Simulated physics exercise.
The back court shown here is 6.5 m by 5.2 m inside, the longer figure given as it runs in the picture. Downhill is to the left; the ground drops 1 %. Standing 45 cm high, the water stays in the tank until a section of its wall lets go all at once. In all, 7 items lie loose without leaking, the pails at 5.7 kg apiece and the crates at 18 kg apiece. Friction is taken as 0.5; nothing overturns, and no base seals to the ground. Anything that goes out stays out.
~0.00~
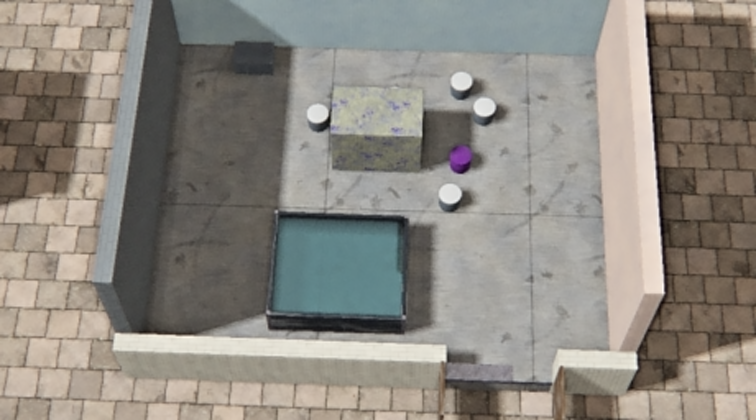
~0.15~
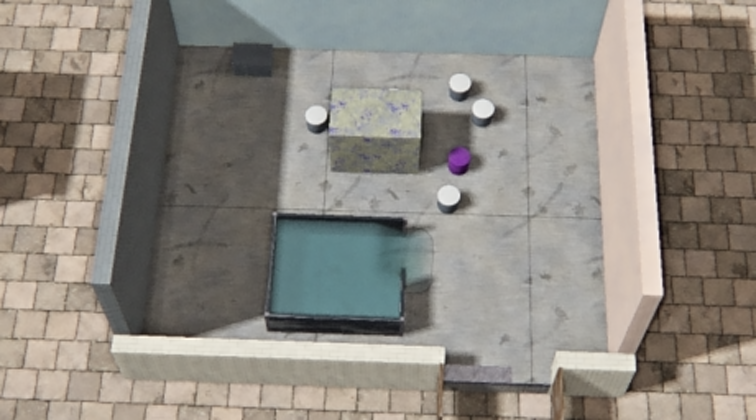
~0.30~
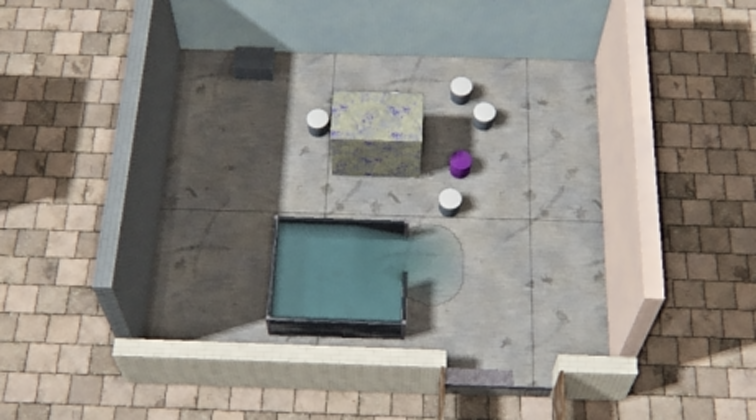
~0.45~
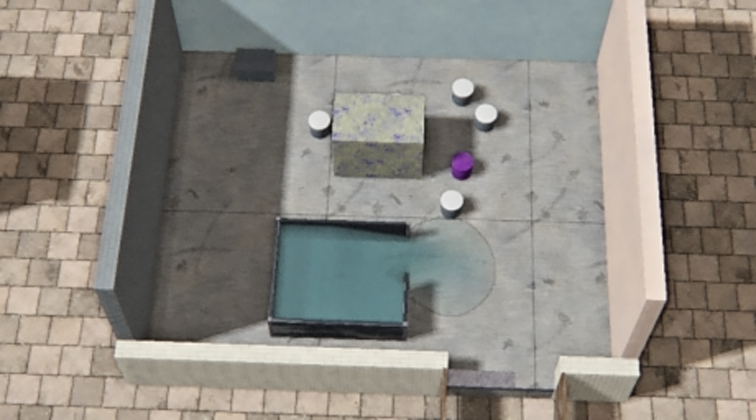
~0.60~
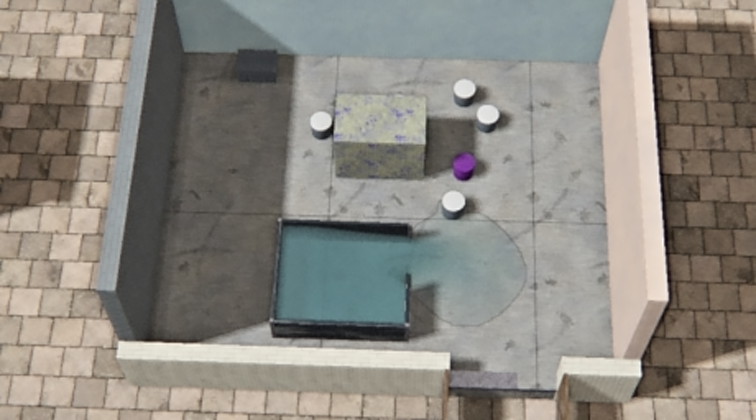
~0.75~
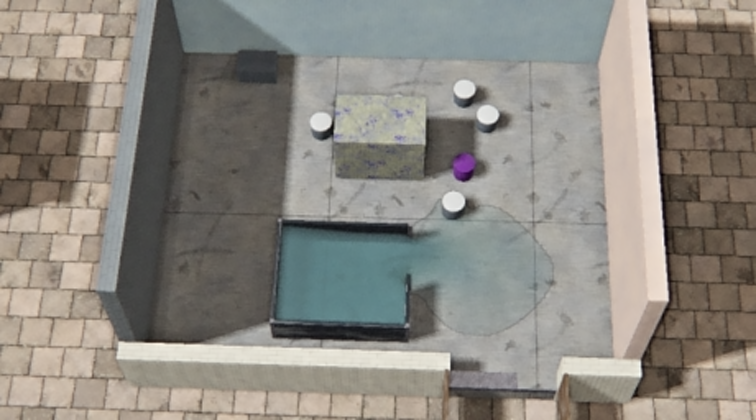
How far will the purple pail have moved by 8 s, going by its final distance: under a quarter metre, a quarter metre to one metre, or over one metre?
It will have moved under a quarter metre.
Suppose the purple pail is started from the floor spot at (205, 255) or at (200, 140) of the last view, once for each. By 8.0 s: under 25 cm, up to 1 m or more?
Order of tries: It keeps its spot; it keeps its spot.
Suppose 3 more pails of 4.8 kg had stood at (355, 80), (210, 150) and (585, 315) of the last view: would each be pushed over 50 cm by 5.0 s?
The first one ends up inside that, the second inside that, the third beyond that.
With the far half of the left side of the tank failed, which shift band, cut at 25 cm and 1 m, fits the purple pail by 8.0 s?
Afterwards the purple pail stays almost motionless.
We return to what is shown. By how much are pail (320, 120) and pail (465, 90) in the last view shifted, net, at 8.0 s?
First 0 cm, then 5 cm.
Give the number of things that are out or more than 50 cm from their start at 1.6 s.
0 of them.
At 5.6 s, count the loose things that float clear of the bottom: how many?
Answer: 0.
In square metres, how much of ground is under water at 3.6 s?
Somewhere about 16 m2, give or take.
After 1.6 s the purple pail is near (465, 161), 0.0 m from its start, aground; 0 of 7 are out; 0 afloat.
After 3.6 s the purple pail is near (465, 161), 0.0 m from its start, aground; 0 of 7 are out; 0 afloat.
After 5.6 s the purple pail is near (465, 161), 0.0 m from its start, aground; 0 of 7 are out; 0 afloat.
After 8.0 s the purple pail is near (465, 161), 0.0 m from its start, aground; 0 of 7 are out; 0 afloat.
